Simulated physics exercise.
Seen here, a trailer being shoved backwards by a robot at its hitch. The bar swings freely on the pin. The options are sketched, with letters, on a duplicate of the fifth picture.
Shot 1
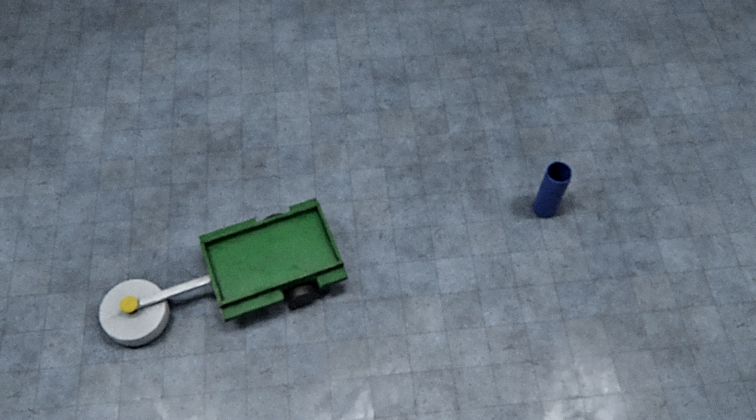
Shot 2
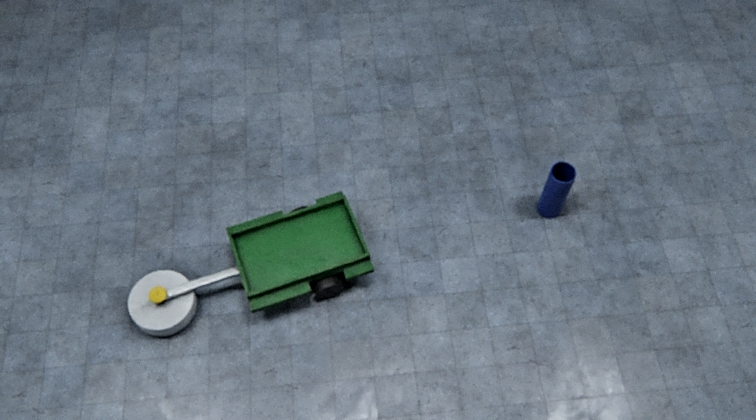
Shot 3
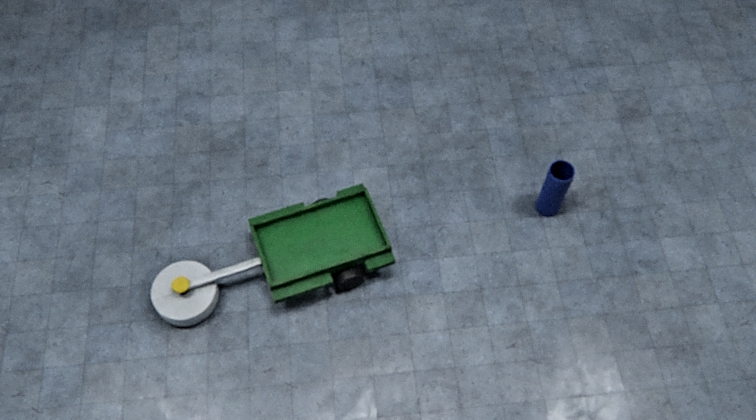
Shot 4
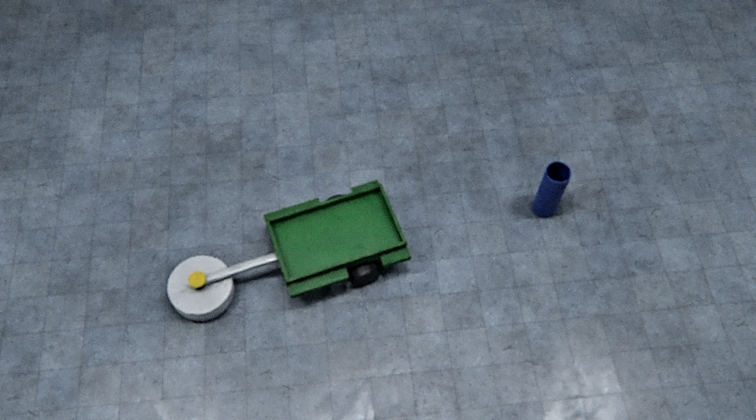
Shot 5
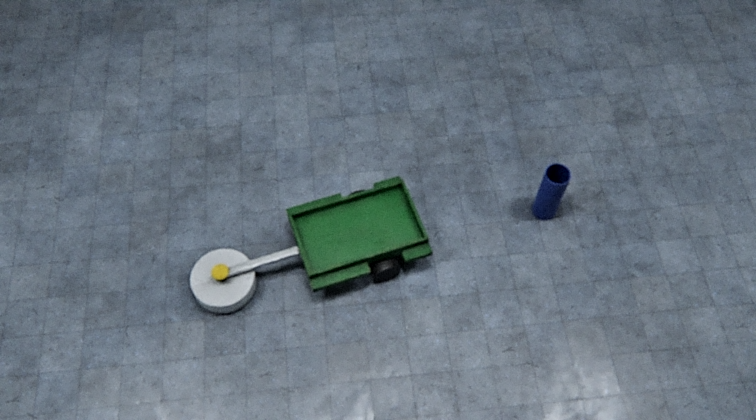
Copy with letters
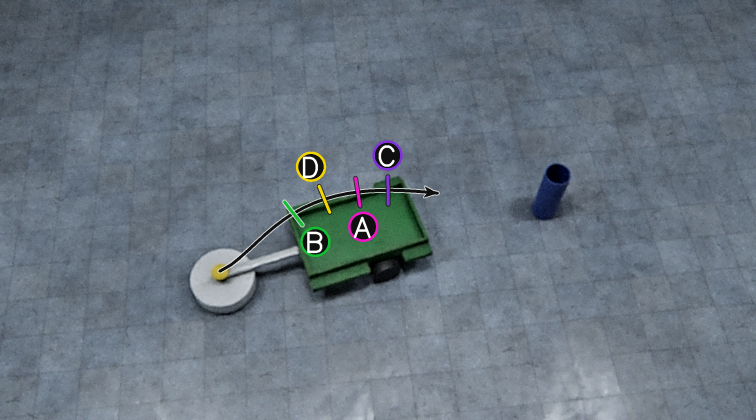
A green cart was pushed backwards across a grey tiled floor by a round white robot joined to it by a bar, moving right and slightly upward, closer to a blue post that stayed put.
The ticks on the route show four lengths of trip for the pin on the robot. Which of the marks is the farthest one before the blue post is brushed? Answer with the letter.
As far as tick D.
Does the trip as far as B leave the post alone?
Yes.
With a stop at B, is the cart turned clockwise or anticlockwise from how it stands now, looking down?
Clockwise.
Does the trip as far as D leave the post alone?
Yes.
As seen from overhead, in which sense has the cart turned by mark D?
For that mark, clockwise.
On the marked copy, A at (358, 192); B at (293, 213); C at (388, 190); D at (324, 199); the route from (220, 271) via (324, 199) to (437, 193).
Following D. Soon after the start, robot (260, 250), cart (396, 219).
Later, robot (292, 224), cart (429, 213).
In the end, robot (325, 208), cart (462, 213); nothing has been touched.
As for the rest, A is too far, the post has been hit; B is safe but short; C is too far, the post has been hit.
